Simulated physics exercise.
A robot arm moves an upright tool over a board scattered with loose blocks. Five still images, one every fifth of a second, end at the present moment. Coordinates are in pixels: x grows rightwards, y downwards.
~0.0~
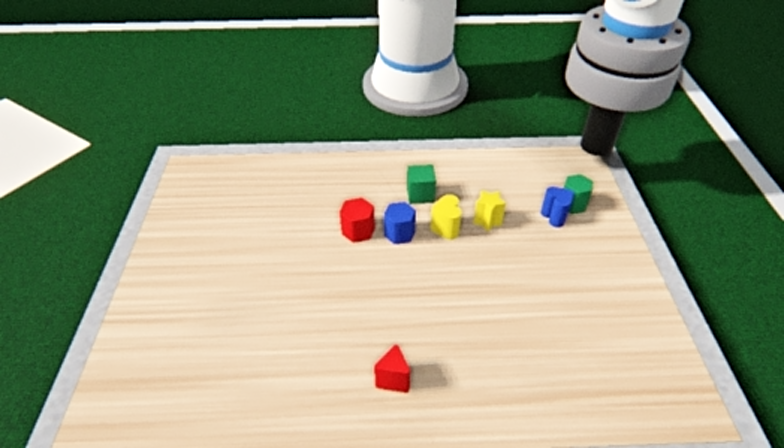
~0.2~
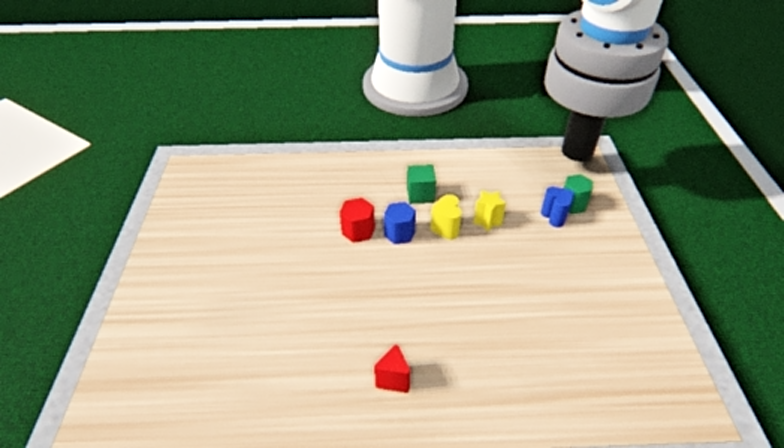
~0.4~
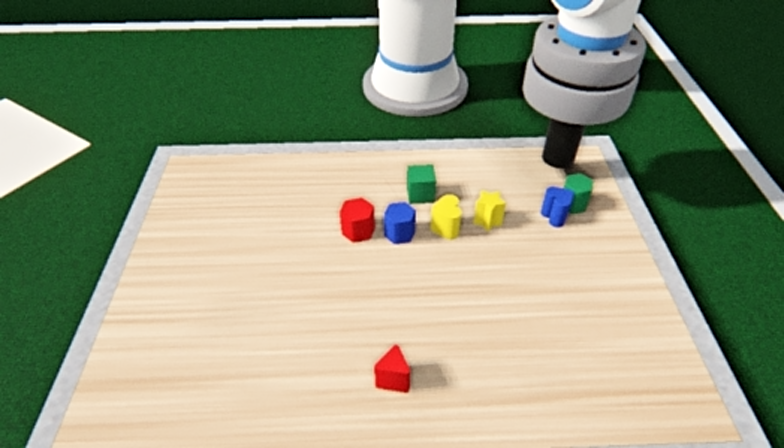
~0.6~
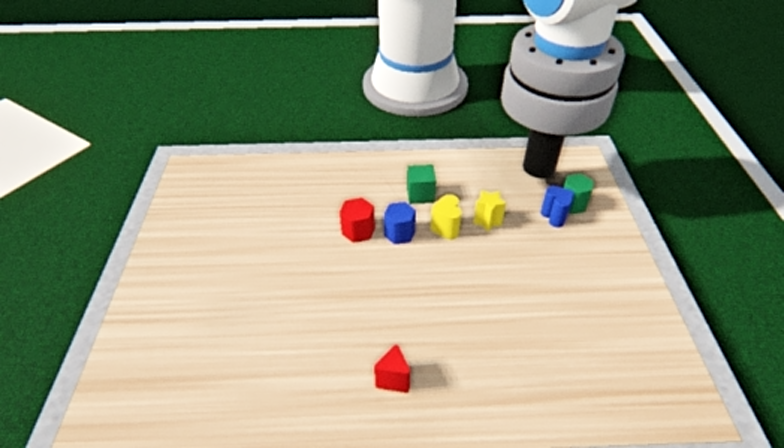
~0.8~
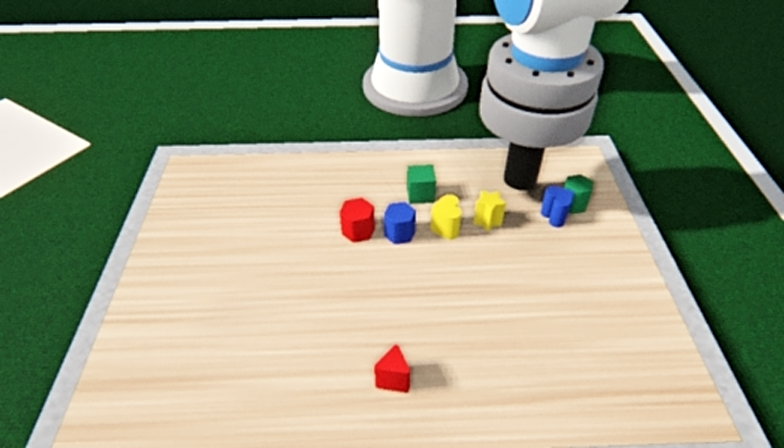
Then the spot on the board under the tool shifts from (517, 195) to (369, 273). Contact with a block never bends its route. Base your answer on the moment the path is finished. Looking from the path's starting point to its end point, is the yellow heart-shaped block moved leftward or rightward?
It goes toward the left-hand side.
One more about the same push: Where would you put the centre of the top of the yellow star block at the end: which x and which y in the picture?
Somewhere near (460, 232).
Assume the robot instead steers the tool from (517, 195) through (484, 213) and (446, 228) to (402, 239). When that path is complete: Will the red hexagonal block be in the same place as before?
No, that is not how it ends up.
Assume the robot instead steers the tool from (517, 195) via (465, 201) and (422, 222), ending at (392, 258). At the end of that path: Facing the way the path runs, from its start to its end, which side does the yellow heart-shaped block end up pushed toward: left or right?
Well, taking the path from its start to its end as straight ahead, the yellow heart-shaped block moves to the left.
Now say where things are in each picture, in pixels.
The first frame shows tip of the tool at (596, 147), middles of tops, blue hexagonal block at (400, 212), green square block at (422, 173), yellow heart-shaped block at (448, 206), yellow star block at (491, 199), blue heart-shaped block at (561, 195).
The second frame shows tool at (577, 152), nothing pushed.
The third frame shows tool at (558, 159), nothing pushed.
The fourth frame shows tool at (539, 168), nothing pushed.
The fifth frame shows tool at (520, 180), blue hexagonal block at (400, 212), green square block at (422, 173), yellow heart-shaped block at (448, 206), yellow star block at (491, 199), blue heart-shaped block at (561, 195).
What follows on the original path. One third of the way, tool at (474, 205); yellow heart-shaped block at (446, 209), turned 25° clockwise; yellow star block at (470, 220), turned 35° anticlockwise.
Two thirds of the way, tool at (423, 231); blue hexagonal block at (392, 213), turned 20° clockwise; yellow heart-shaped block at (397, 239); yellow star block at (460, 232).
At the end, tool at (368, 258); blue hexagonal block at (386, 213), turned 35° clockwise; green square block unmoved; yellow heart-shaped block at (348, 270), turned 50° anticlockwise; yellow star block at (460, 232), turned 125° anticlockwise; blue heart-shaped block unmoved.
